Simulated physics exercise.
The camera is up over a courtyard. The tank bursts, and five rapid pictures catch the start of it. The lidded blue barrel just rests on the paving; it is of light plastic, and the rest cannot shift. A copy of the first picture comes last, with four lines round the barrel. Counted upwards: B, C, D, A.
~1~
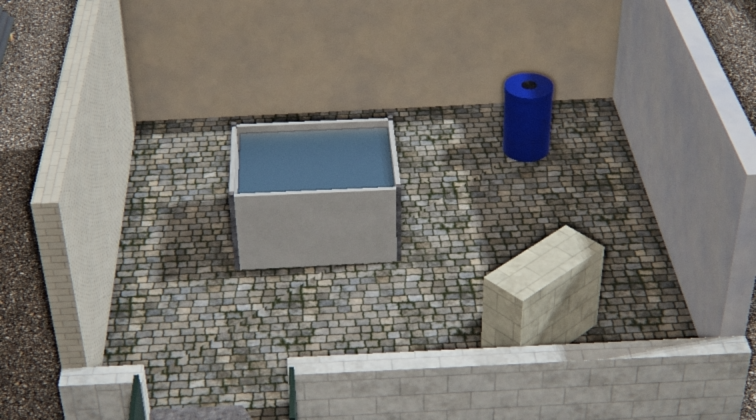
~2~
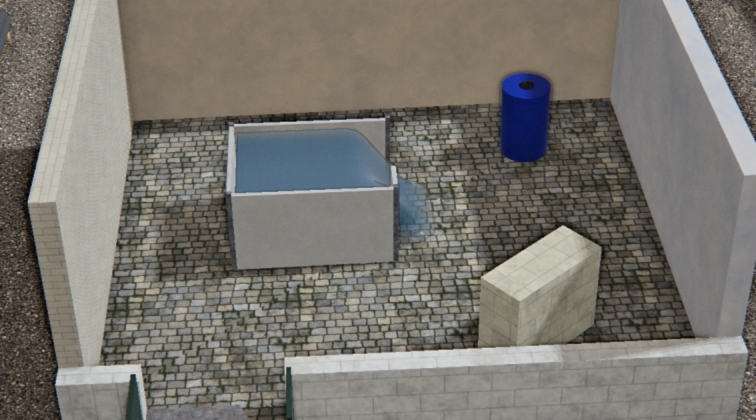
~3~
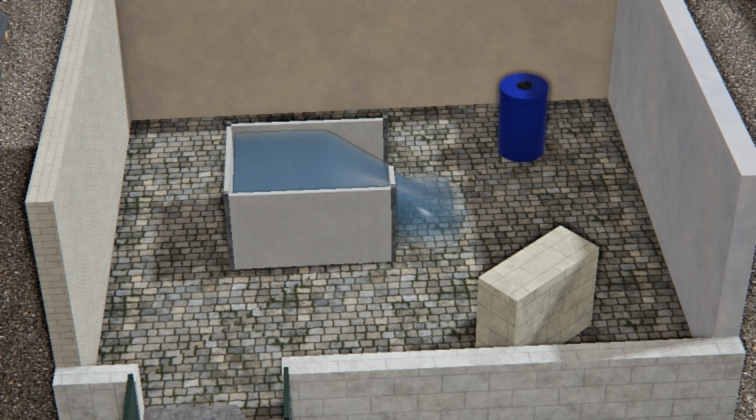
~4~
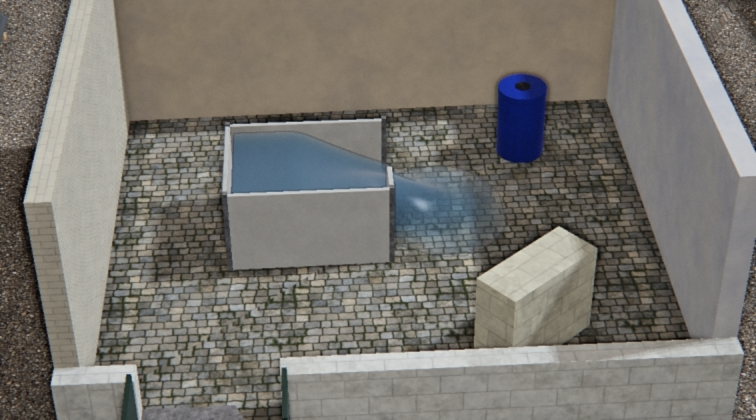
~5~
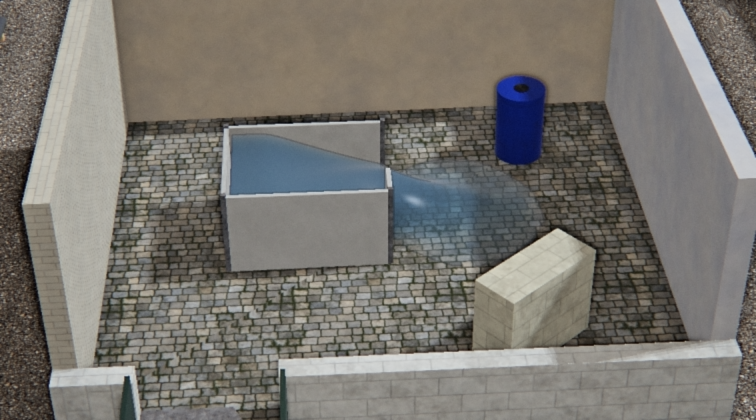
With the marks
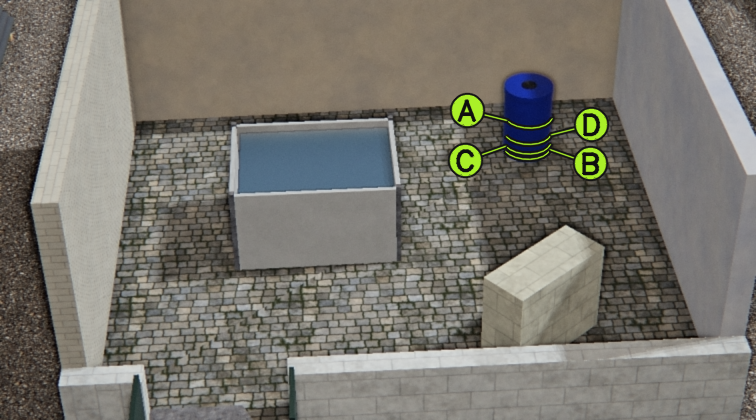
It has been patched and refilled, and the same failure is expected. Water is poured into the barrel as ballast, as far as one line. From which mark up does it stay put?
It is A.
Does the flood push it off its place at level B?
Yes, that goes wrong.
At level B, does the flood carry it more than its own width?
Yes, it does.
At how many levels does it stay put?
One of the four.
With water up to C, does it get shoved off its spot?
Yes, it does.
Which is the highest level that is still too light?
That would be D.
In lime, A at (531, 128); B at (530, 159); C at (530, 154); D at (530, 144); from the bottom up B, C, D, A.
Choosing A, it does not move.
Choosing B, it is pushed about 3 times its own width away.
Choosing C, it is pushed about 3 times its own width away.
Choosing D, it is pushed about its own width away.
